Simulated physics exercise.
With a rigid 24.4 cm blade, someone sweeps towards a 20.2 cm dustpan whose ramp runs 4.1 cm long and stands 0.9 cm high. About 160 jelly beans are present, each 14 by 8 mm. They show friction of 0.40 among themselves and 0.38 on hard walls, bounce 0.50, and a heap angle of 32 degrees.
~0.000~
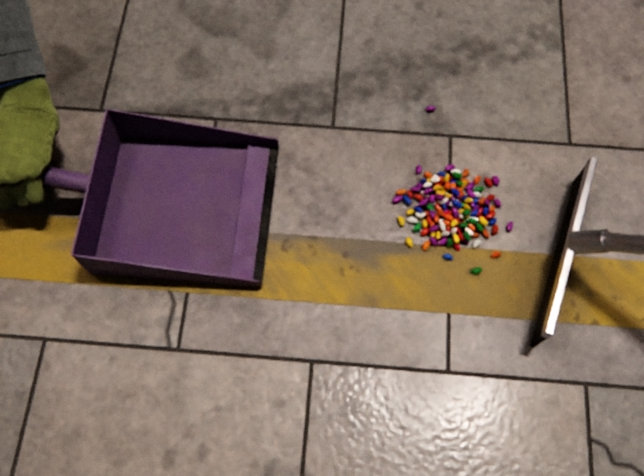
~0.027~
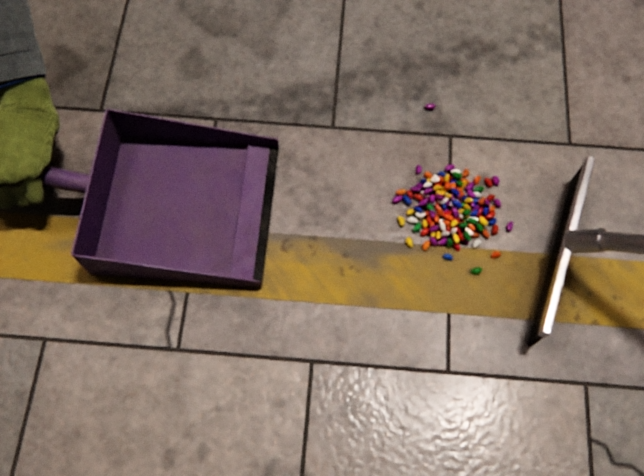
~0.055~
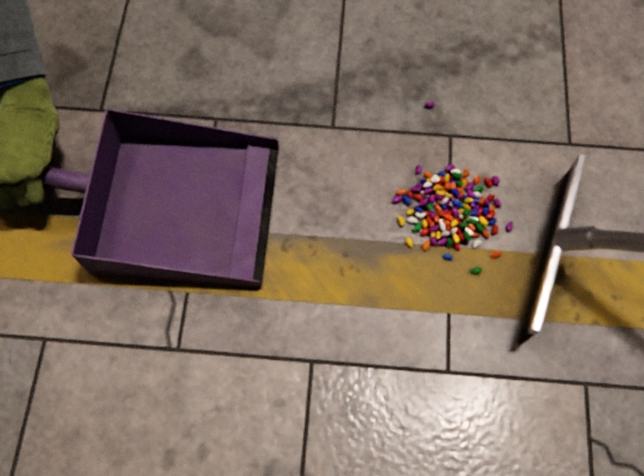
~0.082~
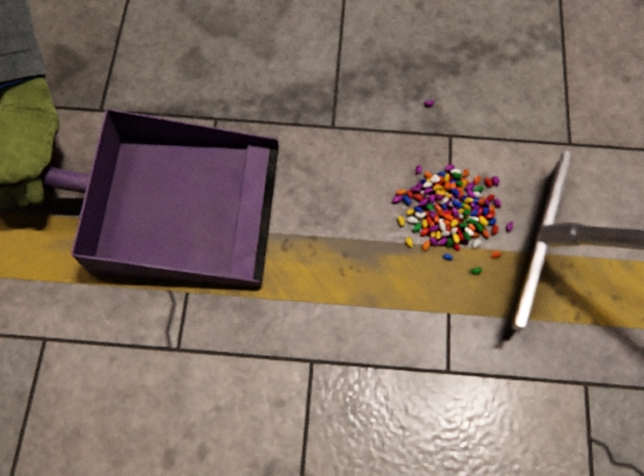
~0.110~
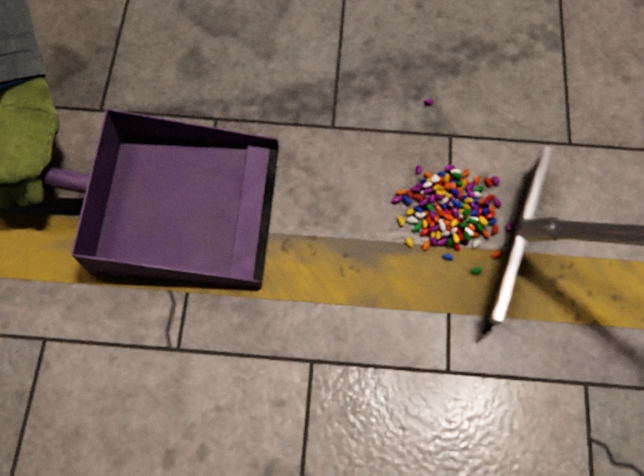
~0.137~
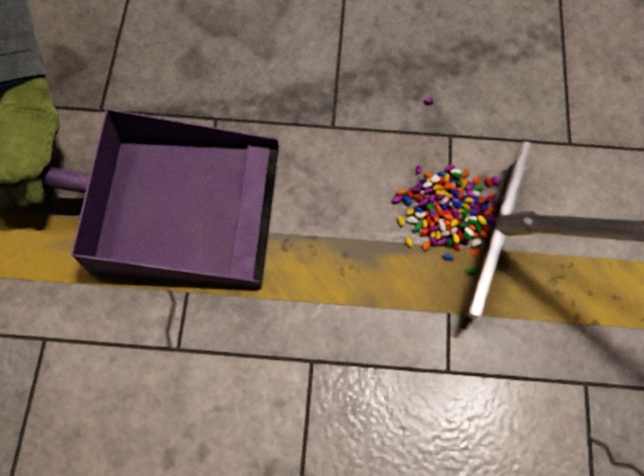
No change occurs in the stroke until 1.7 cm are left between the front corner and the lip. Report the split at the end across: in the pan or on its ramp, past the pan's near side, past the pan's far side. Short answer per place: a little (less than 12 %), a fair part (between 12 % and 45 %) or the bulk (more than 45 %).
Pan - a fair part, near side - a little, far side - a fair part.
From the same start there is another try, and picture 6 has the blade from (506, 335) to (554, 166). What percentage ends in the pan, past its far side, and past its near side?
Split: Pan = 5, far = 10, near = 0.
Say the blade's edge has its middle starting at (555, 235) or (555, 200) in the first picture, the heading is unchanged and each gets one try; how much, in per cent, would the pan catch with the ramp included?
Estimates: 25 percent and 25 percent.
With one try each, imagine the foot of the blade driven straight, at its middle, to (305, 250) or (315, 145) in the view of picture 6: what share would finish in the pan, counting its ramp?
Some 20 per cent on the first try, 20 per cent on the second.
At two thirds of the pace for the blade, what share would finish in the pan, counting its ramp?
Then around 10 per cent.
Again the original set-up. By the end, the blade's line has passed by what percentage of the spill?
Estimate: About 0 %.
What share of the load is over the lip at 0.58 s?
Some 30 in a hundred by that moment.
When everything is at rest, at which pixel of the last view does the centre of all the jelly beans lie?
In the last view, approximately (273, 158).
Then, at 0.27 s, middle of the blade 16 cm from the lip; 0 % over the lip, far side 15 %, near side 0 %.
Then, at 0.36 s, middle of the blade 8 cm from the lip; 0 % over the lip, far side 30 %, near side 0 %.
After 0.58 s, middle of the blade 5 cm from the lip; 30 % over the lip, far side 40 %, near side 0 %.
By 2.6 s all is still; pan 30 %, near side 0 %, far side 40 %, in front of the lip or behind the blade 30 %.
